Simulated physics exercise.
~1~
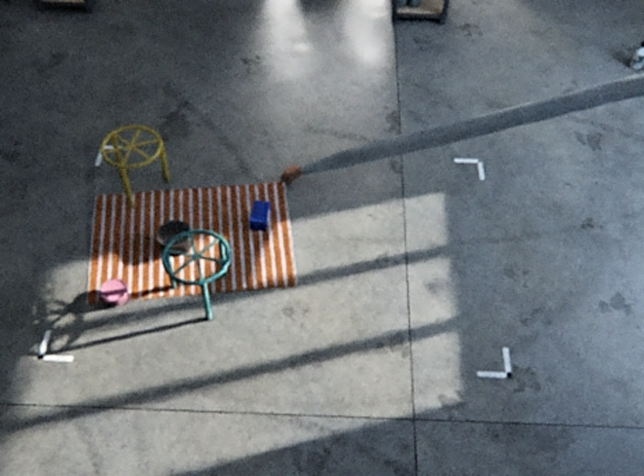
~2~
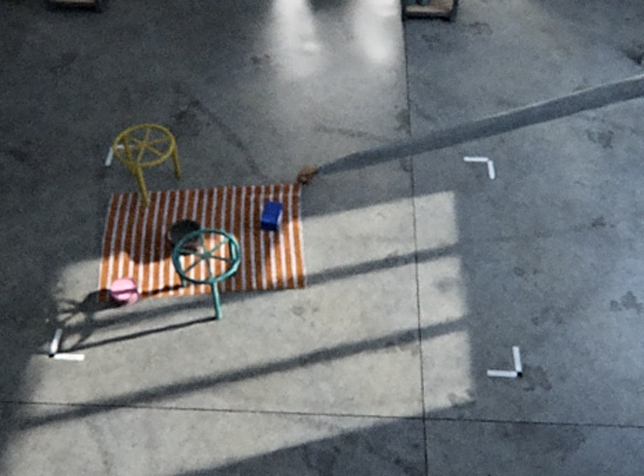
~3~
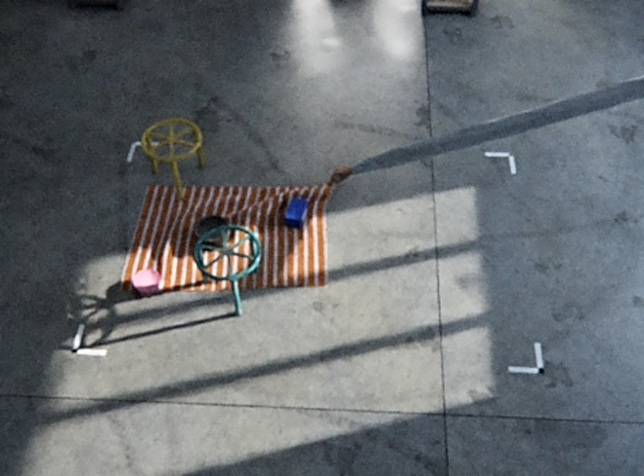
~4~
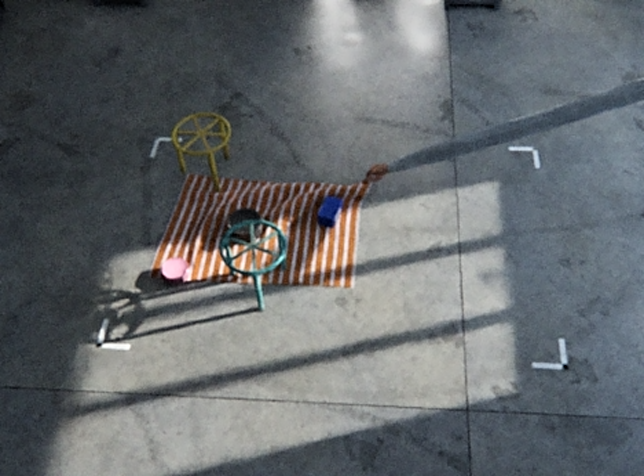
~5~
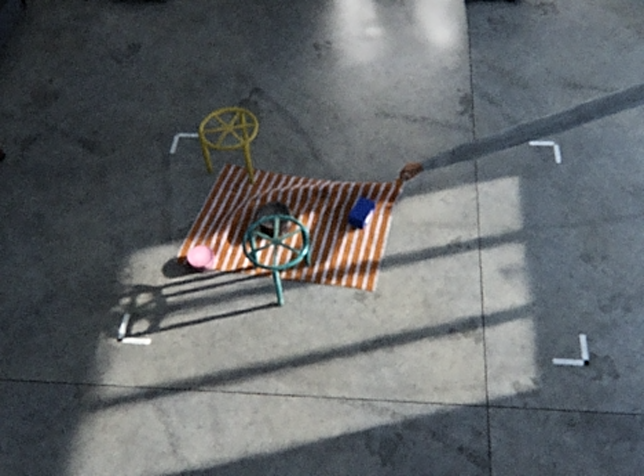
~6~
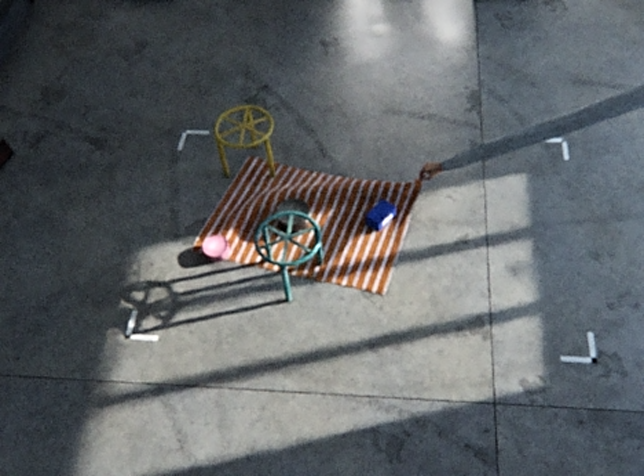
A concrete shop floor, crossed by bands of sunlight and shadow, is seen from high above. An orange-and-white striped dust sheet lies left of centre, with a yellow stool at its upper left, a pink bucket at lower left, a black bucket partly behind a teal stool, and a blue box at right. As the view pans slightly left, the sheet's upper right corner draws out rightward and the cloth skews. The yellow stool, buckets and box shift modestly with it, while the teal stool barely moves. Finally, the sheet lies slanted and rumpled, both stools still upright.
